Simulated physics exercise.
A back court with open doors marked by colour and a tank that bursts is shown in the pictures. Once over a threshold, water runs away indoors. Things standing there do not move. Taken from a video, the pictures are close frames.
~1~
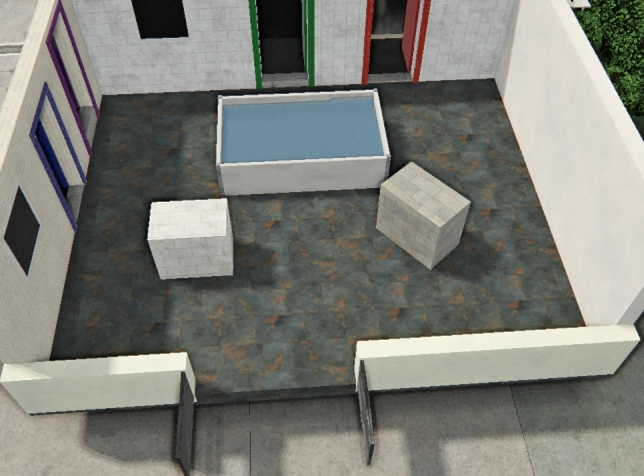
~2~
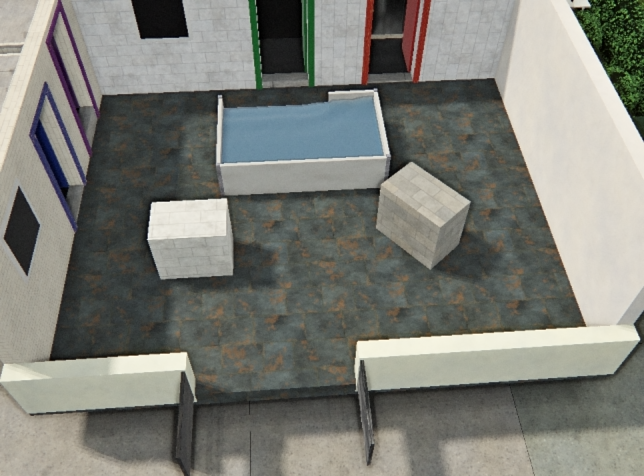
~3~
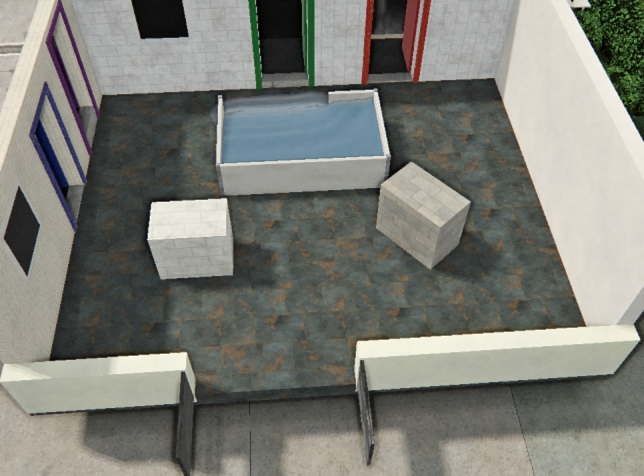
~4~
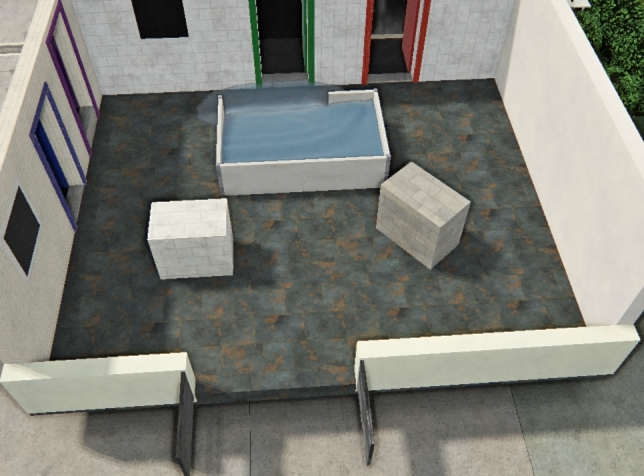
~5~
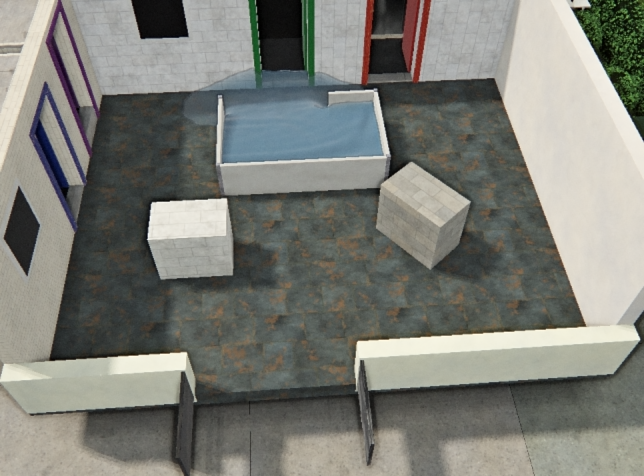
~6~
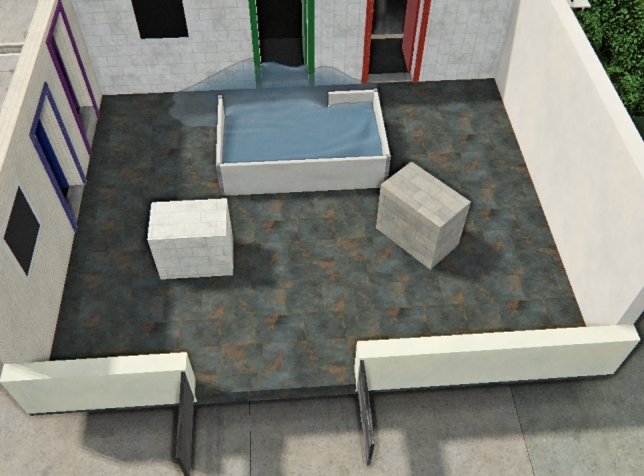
In a walled courtyard, water pours out through a gap on the open tank's far side.
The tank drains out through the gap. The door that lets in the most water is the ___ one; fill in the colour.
Green.
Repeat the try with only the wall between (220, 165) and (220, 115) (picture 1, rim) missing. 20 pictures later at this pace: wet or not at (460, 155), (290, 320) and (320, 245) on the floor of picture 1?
Taking them in the order you gave, I'd call them spared, spared and spared.
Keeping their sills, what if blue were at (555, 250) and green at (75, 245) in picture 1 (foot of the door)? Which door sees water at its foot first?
The answer is the red door.
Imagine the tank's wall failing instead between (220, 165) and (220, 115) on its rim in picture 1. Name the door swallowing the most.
My pick is the door marked blue.
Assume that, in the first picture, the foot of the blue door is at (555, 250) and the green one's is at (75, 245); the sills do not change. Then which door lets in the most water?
That would be the red door.
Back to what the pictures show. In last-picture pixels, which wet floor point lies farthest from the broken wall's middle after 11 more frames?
Close to (490, 83).
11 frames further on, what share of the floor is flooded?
25 %, roughly.
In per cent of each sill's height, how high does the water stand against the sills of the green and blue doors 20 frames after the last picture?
I'd say around 140 and 200 in a hundred.
A moment on, water covers 15 % of the floor; blue door not reached, purple door not reached, green door a lot in, red door wet at the sill, nothing in.
Next, water covers 25 % of the floor; blue door not reached, purple door wet at the sill, nothing in, green door a lot in, red door a trickle in.
Then, water covers 40 % of the floor; blue door a trickle in, purple door wet at the sill, nothing in, green door a lot in, red door a trickle in.
Later, water covers 70 % of the floor; blue door some in, purple door wet at the sill, nothing in, green door a lot in, red door a trickle in.
In the end, water covers 95 % of the floor; blue door some in, purple door wet at the sill, nothing in, green door a lot in, red door a trickle in; the green door has let in the most.
